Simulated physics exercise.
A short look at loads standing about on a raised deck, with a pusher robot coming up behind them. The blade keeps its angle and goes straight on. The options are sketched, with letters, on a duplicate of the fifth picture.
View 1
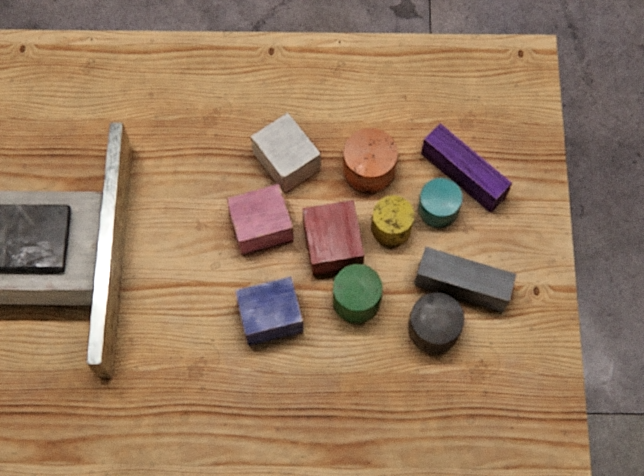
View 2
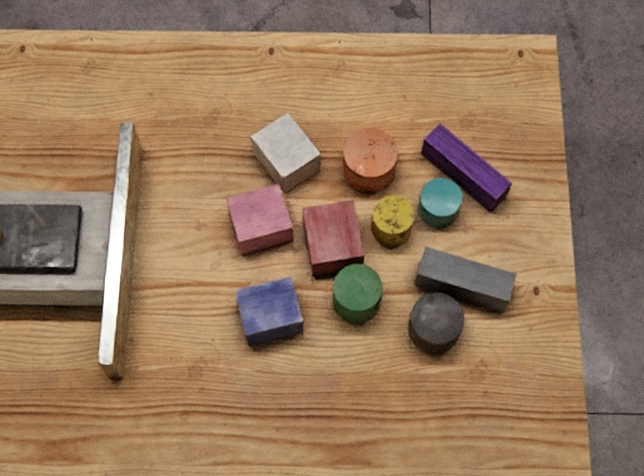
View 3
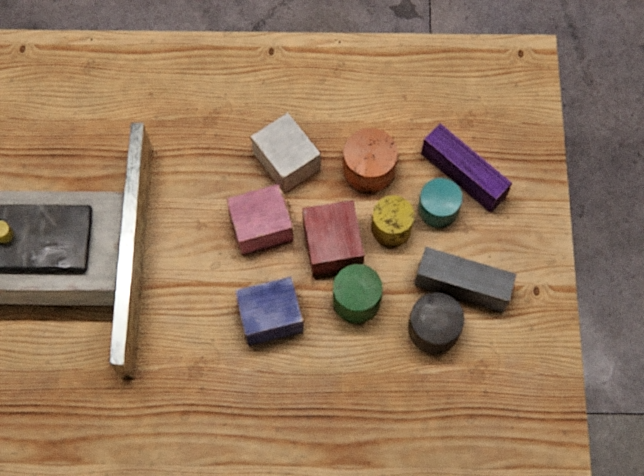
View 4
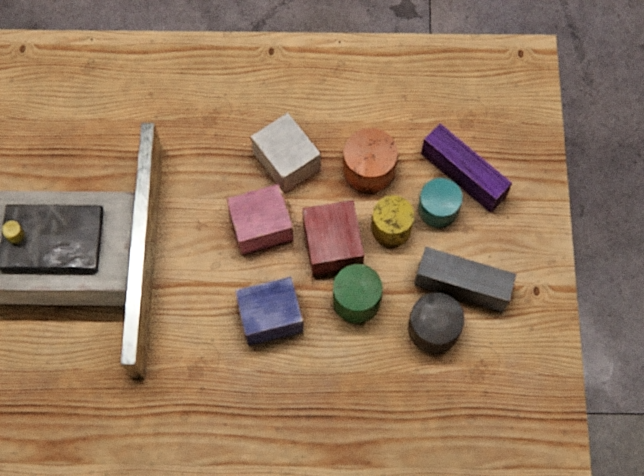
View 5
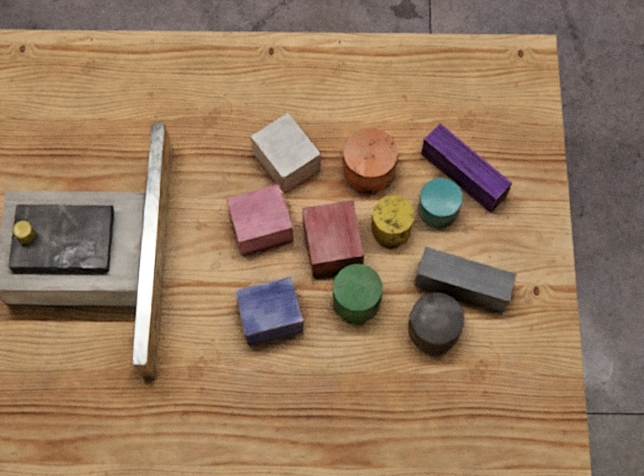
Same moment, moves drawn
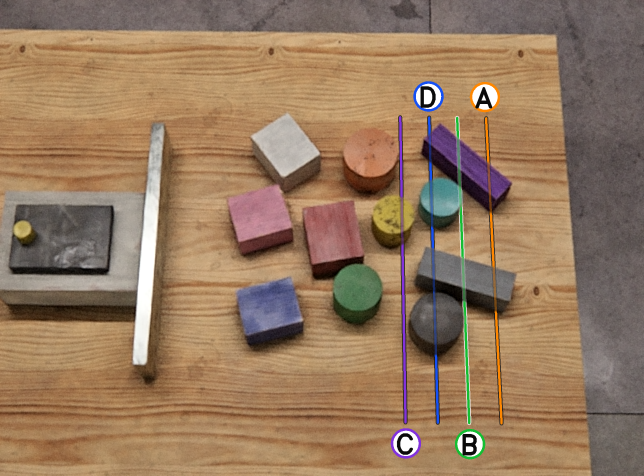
A flat metal pusher plate on a grey machine slides slowly a short way to the right across a wooden surface, and a small yellow knob on its dark top comes into view at the left. The colourful blocks and round pieces on the right stay still, with a gap still between them and the plate.
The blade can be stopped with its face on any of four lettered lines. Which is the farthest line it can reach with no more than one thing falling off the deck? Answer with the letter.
Stop at D.
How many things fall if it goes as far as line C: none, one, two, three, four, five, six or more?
In all, none.
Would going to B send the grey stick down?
Yes.
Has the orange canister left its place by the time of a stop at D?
Yes.
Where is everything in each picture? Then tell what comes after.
In the first picture, robot (26, 237); blue crate (270, 311); grey stick (465, 279).
In the second picture, robot (37, 237); yellow canister (392, 221).
In the third picture, robot (48, 237); black canister (436, 323).
In the fourth picture, robot (59, 237); pink crate (261, 219).
In the fifth picture, robot (70, 237); turquoise canister (440, 203); white crate (287, 153); green canister (357, 294).
On the marked copy, A at (493, 262); B at (463, 262); C at (403, 261); D at (433, 261).
With D. Early on, robot (173, 238); white crate (299, 156); blue crate (289, 319).
Further on, robot (277, 240); grey stick (514, 291); turquoise canister (492, 206).
At the end, robot (352, 240); grey stick (575, 307); yellow canister (563, 240); none fallen.
As for the rest, A drops six; B drops three; C is within the limit but short.
